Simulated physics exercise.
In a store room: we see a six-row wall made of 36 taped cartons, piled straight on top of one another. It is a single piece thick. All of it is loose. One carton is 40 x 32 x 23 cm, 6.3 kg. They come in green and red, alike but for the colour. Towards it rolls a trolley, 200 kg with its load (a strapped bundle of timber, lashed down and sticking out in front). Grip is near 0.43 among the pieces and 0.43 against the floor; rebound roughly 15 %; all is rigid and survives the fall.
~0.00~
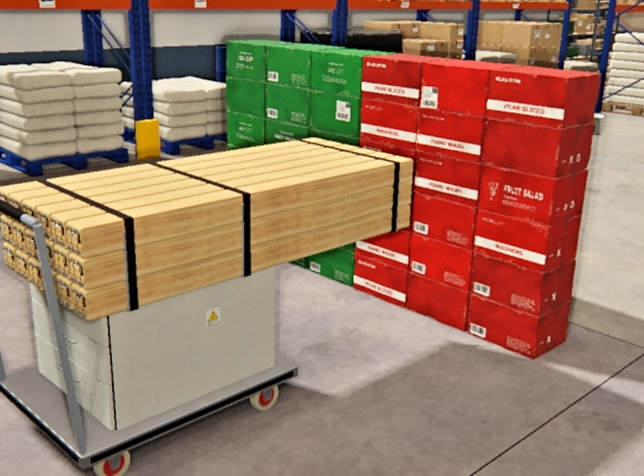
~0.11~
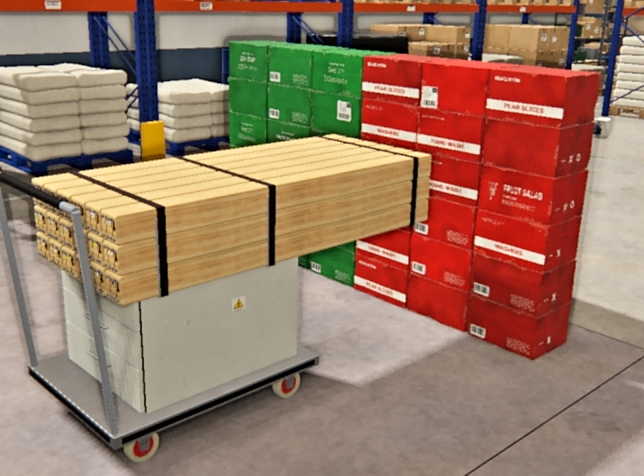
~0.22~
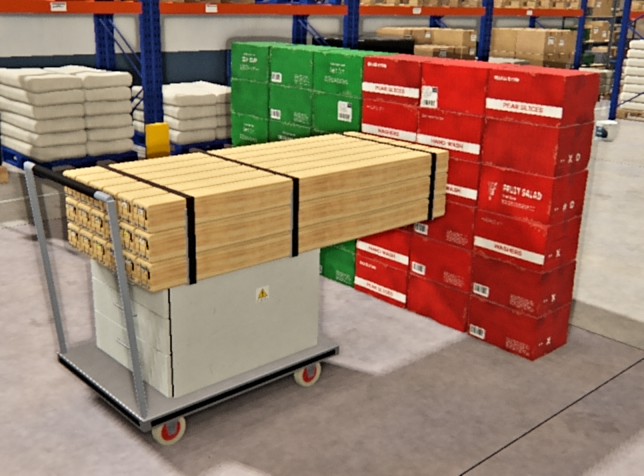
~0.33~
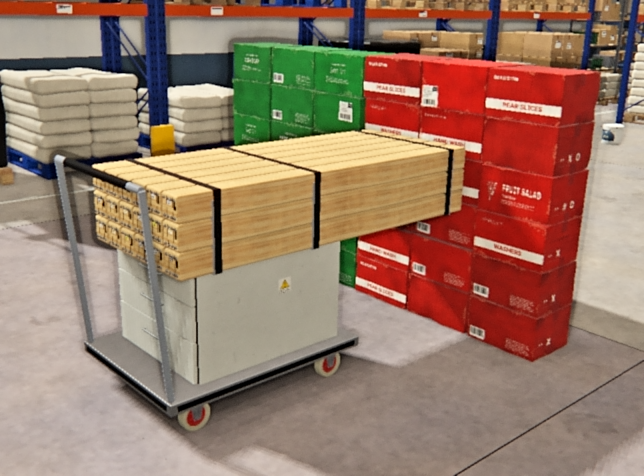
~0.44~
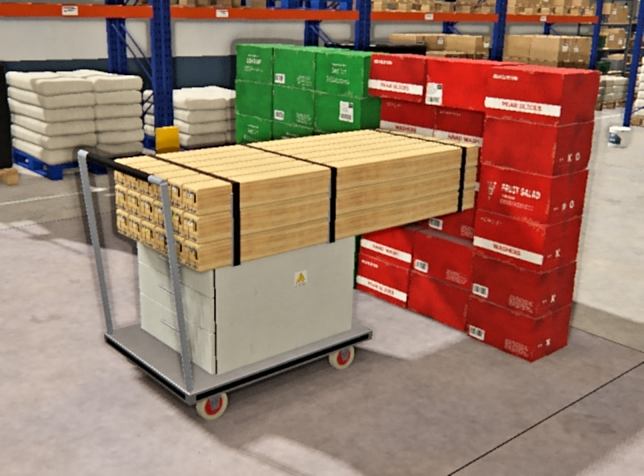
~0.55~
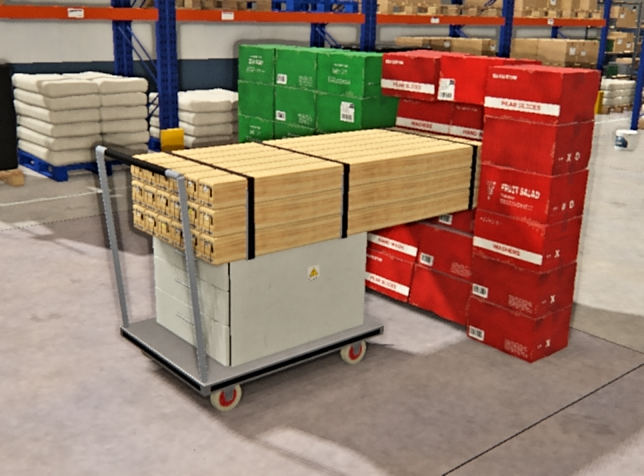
In a warehouse, a trolley carrying strapped timber on a pale box rolls rightward toward a wall of stacked green and red cartons, and the protruding load presses into the red ones, shifting several and leaving some slightly tilted.
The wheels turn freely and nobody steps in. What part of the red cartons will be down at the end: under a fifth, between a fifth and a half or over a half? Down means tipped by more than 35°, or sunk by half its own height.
The part is over a half.
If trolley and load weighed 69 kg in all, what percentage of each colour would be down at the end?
In that case red 70, green 0 per cent.
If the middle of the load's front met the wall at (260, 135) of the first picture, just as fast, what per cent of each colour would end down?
In that case red 0, green 70 per cent.
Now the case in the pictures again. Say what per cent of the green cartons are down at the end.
Green 0 per cent.
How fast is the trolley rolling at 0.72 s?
Roughly 0.7 m/s.
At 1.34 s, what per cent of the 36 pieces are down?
At that moment 35 per cent.
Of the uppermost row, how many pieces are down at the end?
2 from that row.
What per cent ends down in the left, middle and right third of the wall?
In per cent: Left 0, middle 50, right 50.
Around 0.72 s, load 33 cm past the wall's line, still rolling; none of the 18 red cartons down (0 of 36 in all colours); top red carton tipped 15°.
Around 0.98 s, load 50 cm past the wall's line, still rolling; 12 of the 18 red cartons down (12 of 36 in all colours); top red carton tipped 60°, 34 cm lower.
Around 1.34 s, load 72 cm past the wall's line, still rolling; 12 of the 18 red cartons down (12 of 36 in all colours); top red carton on its side.
Finally (2.8 s), load 1.18 m past the wall's line, stopped; 12 of the 18 red cartons down (12 of 36 in all colours); top red carton on its side; top green carton unmoved. That is 67 per cent. Seen by the last camera, middles, top red carton near (585, 203), top green carton near (360, 73).
